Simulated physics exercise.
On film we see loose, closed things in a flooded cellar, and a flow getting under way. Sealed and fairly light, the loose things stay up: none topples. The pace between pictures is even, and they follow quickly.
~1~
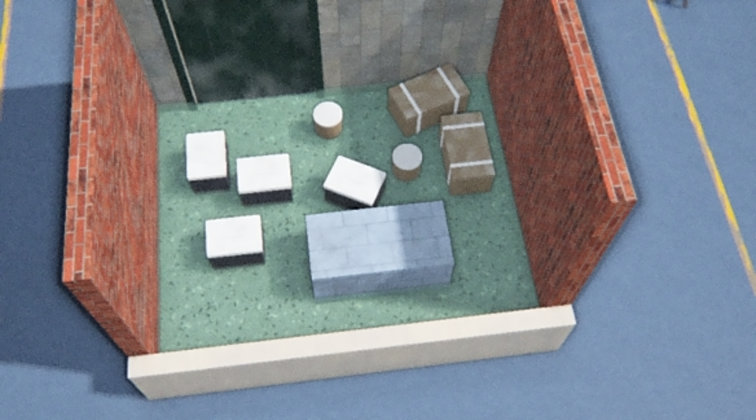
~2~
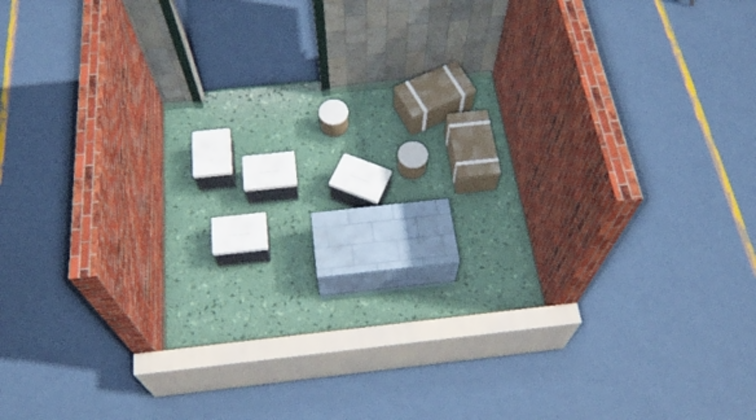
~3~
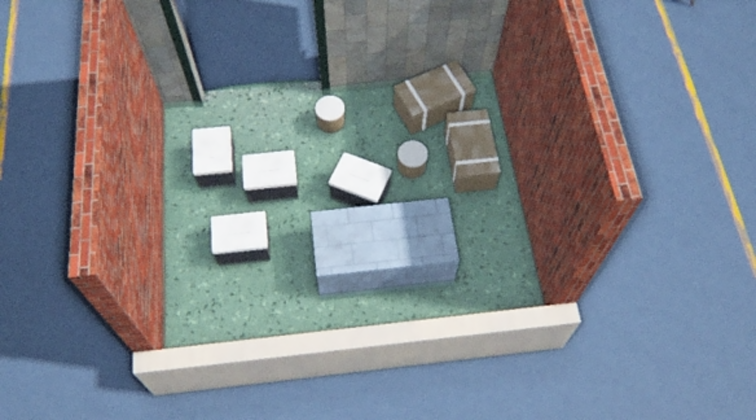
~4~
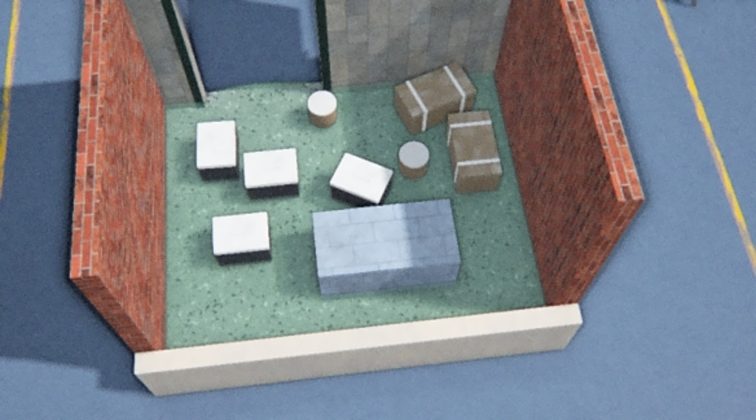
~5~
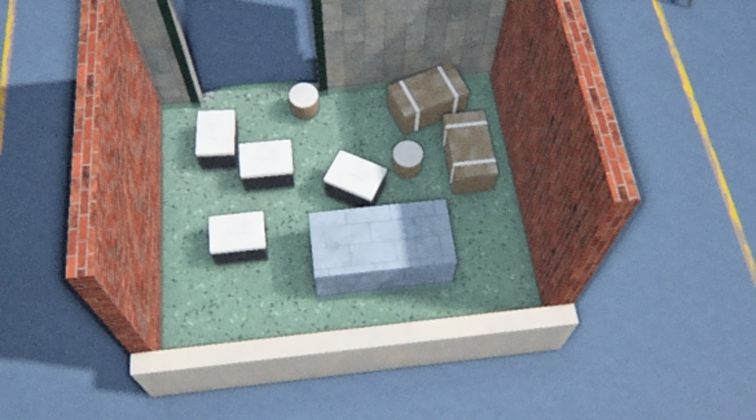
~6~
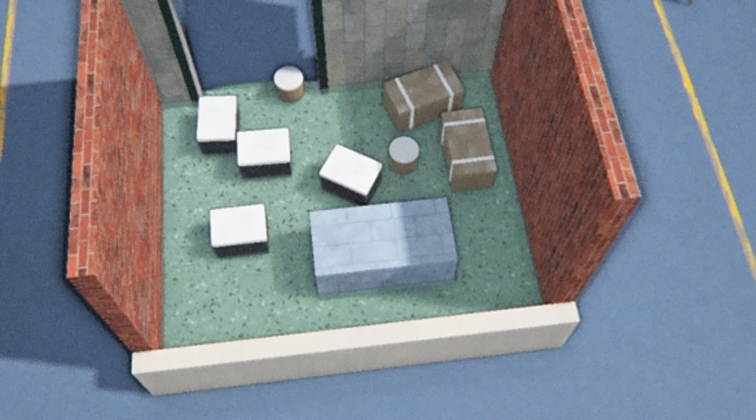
Dark panel clearing from a brick-walled room's back doorway, then a round pail drifting back and left, white-topped boxes edging after.
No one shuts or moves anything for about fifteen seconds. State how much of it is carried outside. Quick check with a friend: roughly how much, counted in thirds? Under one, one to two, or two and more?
Two thirds and up.
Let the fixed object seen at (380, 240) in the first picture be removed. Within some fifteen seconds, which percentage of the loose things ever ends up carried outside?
Near 90 in a hundred.
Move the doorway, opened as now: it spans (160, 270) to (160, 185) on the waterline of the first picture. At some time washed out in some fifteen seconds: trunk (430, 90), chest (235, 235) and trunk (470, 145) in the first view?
Outcome for each, in the order asked: Not flushed / flushed / not flushed.
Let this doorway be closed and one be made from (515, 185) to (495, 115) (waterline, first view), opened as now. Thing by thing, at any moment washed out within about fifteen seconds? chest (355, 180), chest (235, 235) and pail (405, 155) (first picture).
Answer, item by item: Lost, not lost, lost.
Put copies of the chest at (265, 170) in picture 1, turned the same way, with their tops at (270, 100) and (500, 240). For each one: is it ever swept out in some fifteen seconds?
Observed in sequence: Departs and stays put.
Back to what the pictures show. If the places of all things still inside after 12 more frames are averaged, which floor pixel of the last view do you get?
In the last view, somewhere about (307, 135).
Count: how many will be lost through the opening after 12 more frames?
My count is 3.
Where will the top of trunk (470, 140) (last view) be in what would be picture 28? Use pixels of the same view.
Roughly at (359, 108).
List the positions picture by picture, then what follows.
In the first picture, a pail at (328, 114), afloat; a chest at (206, 154), afloat; 0 of 8 have shifted.
In the second picture, a pail at (333, 112) floats; a chest at (212, 152), afloat; 0 of 8 have shifted.
In the third picture, a pail at (330, 108), afloat, close to its start; a chest at (212, 149) floats; 1 of 8 have shifted.
In the fourth picture, a pail at (322, 103) floats, close to its start; a chest at (216, 143) floats, close to its start; 2 of 8 have shifted.
In the fifth picture, a pail at (304, 95) floats, a stride from its start; a chest at (215, 132) floats, close to its start; 4 of 8 have shifted.
In the sixth picture, a pail at (289, 78), afloat, a stride from its start; a chest at (217, 117), afloat, a stride from its start; 7 of 8 have shifted.
A moment on, 2 of 8 are out; 6 afloat.
Next, 3 of 8 are out; 5 afloat.
Later, 7 of 8 are out; 1 afloat.
In the end, 8 of 8 are out; 0 afloat.
